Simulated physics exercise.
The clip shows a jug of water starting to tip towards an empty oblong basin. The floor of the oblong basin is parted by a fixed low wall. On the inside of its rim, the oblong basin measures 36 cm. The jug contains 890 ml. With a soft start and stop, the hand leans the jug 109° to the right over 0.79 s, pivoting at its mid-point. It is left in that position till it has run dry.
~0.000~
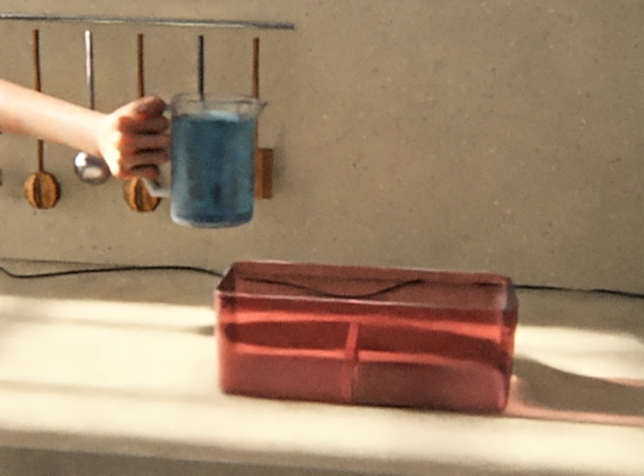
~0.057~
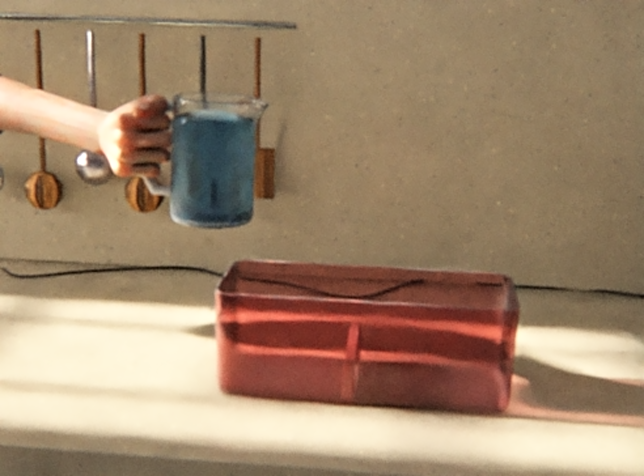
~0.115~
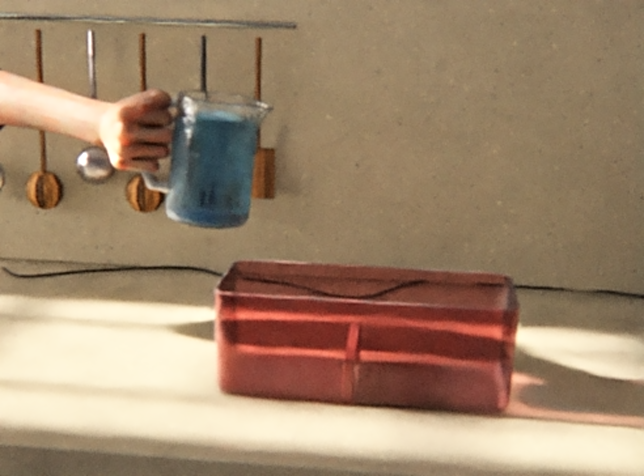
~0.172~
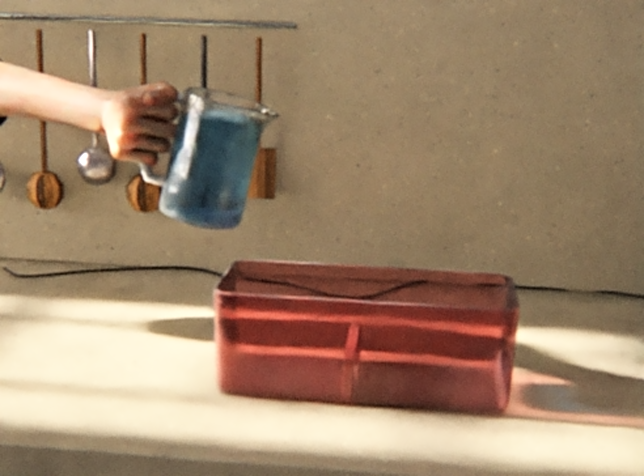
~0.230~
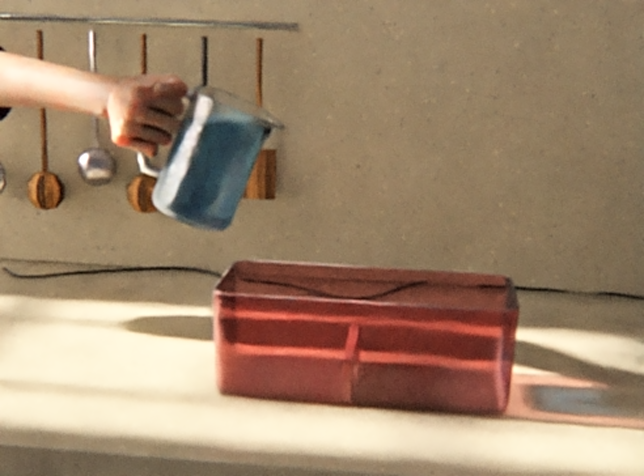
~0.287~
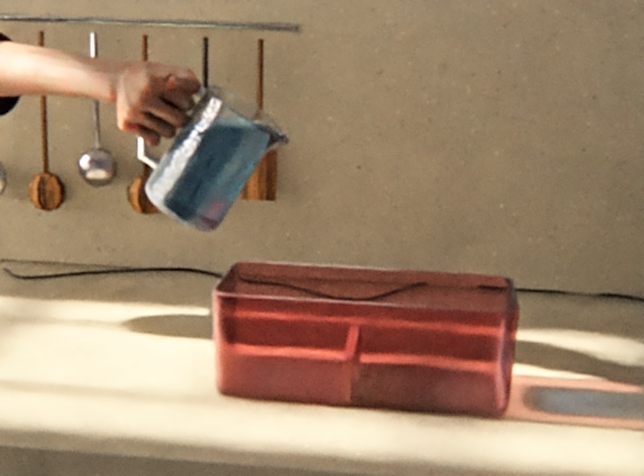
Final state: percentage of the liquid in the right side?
Approximately 10 %.
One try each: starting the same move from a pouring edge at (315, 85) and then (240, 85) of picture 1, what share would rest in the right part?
Try 1: Approx. 95 %; try 2: Approx. 5 %.
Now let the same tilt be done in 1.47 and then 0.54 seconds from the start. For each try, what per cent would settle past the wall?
I'd say 20 percent on the first go, 10 percent on the next.
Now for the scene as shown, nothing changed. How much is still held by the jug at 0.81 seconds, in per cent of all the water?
Close to 24 percent of the total.
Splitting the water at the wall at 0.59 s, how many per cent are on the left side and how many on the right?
Some 8 per cent left and 3 right.
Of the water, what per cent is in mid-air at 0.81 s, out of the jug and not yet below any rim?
Close to 18 in every hundred parts.
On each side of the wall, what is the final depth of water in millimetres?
The left side settles near 32 mm and the right side near 4 mm.
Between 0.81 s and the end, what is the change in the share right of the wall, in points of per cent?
Result: An increase, close to 4.
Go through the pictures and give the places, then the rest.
The first picture shows tilt 0°; pouring edge (267, 102); surface from (176, 115) to (254, 118); the oblong basin's rim runs from (224, 277) to (514, 293); the wall's top is at (352, 340).
The second picture shows tilt 1°; pouring edge (270, 103); surface from (178, 114) to (256, 119).
The third picture shows tilt 6°; pouring edge (273, 107); surface from (181, 113) to (258, 120).
The fourth picture shows tilt 12°; pouring edge (279, 114); surface from (182, 123) to (263, 121).
The fifth picture shows tilt 21°; pouring edge (285, 126); surface from (178, 138) to (272, 126).
The sixth picture shows tilt 32°; pouring edge (289, 141); surface from (173, 147) to (285, 131).
Then, 0.59 s in, the tilt is 92° and 71 per cent is still to pour, 8 is left of the wall and 3 right of it.
Then, 0.81 s in, the tilt is 109° and 23 per cent is still to pour, 53 is left of the wall and 6 right of it.
Then, 1.04 s in, the tilt is 109° and 4 per cent is still to pour, 76 is left of the wall and 7 right of it.
Then, 1.29 s in, the tilt is 109° and 0 per cent is still to pour, 83 is left of the wall and 9 right of it.
Finally, 82 per cent lies left of the wall, 10 right of it and 8 outside.
